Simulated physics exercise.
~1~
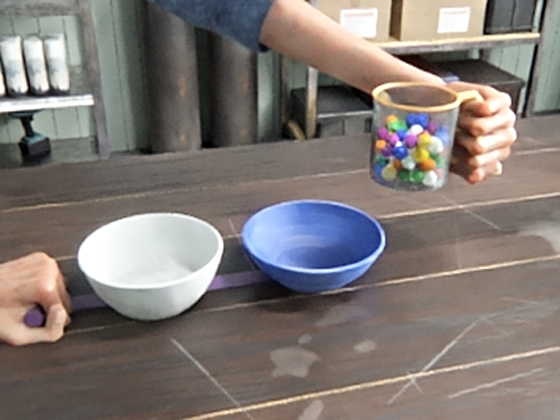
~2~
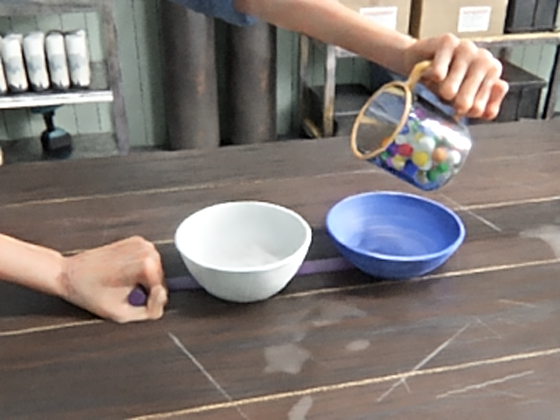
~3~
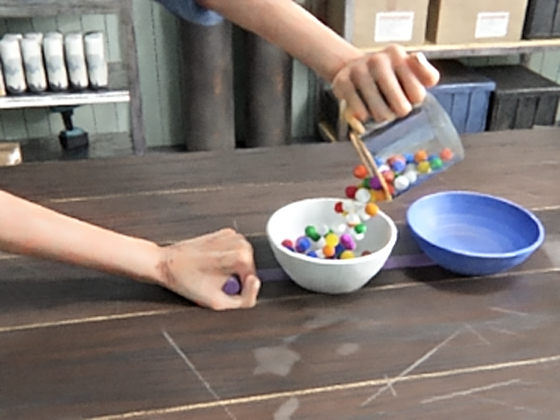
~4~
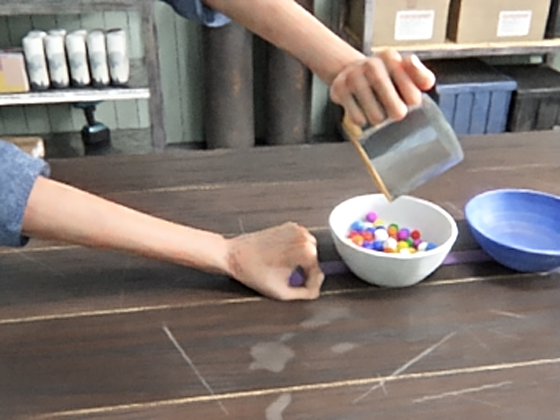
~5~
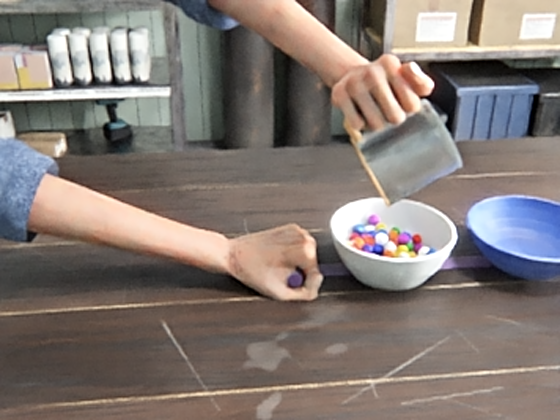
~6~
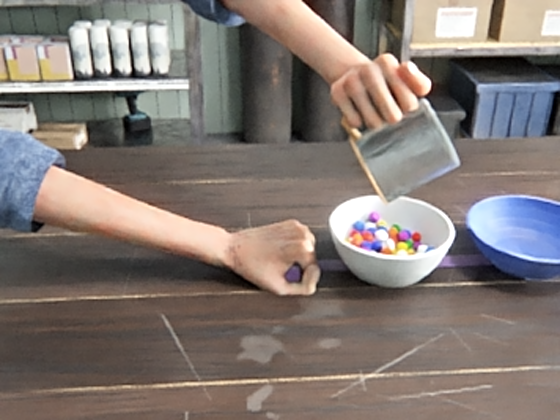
Hands sliding a white bowl and a blue bowl rightward while tipping a cup of colourful marbles, all landing in the white bowl.
